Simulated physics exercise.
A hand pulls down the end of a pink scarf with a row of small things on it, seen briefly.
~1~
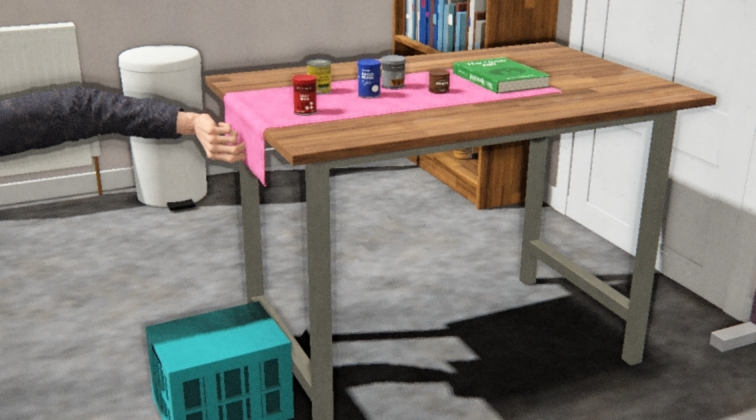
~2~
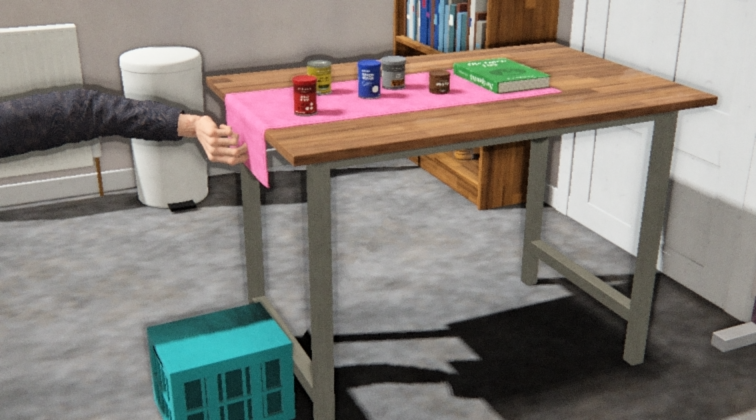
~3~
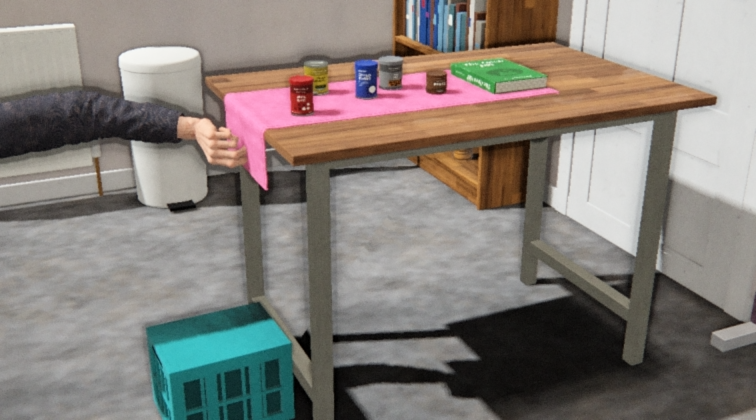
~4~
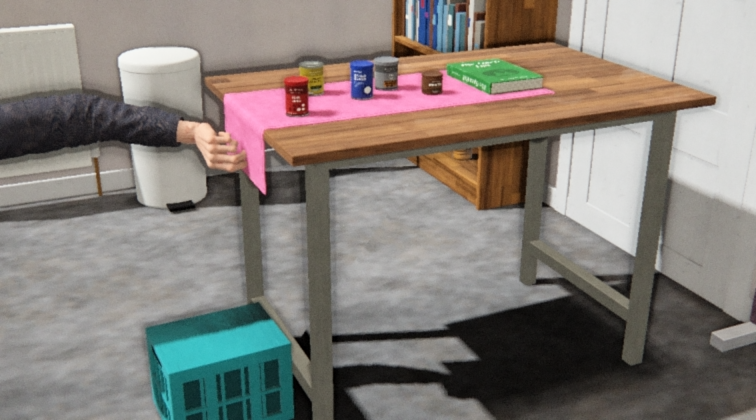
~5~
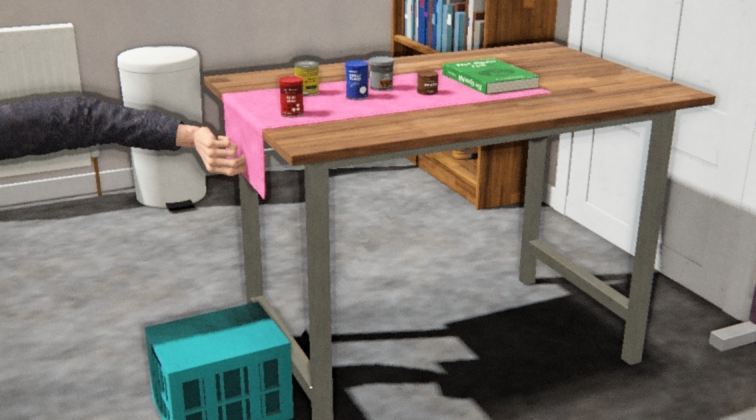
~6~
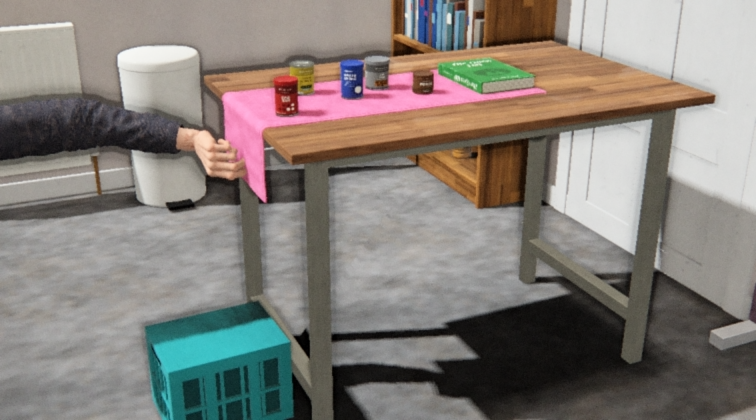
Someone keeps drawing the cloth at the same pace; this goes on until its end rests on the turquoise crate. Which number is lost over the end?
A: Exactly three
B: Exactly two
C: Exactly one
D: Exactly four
Exactly four (D).
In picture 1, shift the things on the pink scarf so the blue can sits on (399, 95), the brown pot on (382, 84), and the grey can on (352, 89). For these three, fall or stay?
Result - blue can down, brown pot down, grey can down.
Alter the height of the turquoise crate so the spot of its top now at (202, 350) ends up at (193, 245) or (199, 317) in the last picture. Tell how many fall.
1 and 3.
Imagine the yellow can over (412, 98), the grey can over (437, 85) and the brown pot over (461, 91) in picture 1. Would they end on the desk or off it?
Final state: The yellow can is no longer up, the grey can is still in place, the brown pot is still in place.
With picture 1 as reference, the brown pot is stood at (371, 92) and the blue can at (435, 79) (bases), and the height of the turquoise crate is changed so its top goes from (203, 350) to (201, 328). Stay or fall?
The brown pot ends up off the top and the blue can ends up still on top.
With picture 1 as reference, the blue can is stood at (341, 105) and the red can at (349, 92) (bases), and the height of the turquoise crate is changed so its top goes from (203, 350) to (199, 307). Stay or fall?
Observed: Blue can departs; red can departs.
A little later, hem near (247, 277); red can and yellow can gone.
Next, hem on the crate; red can, yellow can and blue can gone.
When it is over, hem on the crate; red can, yellow can, blue can and grey can gone. It carries off four.
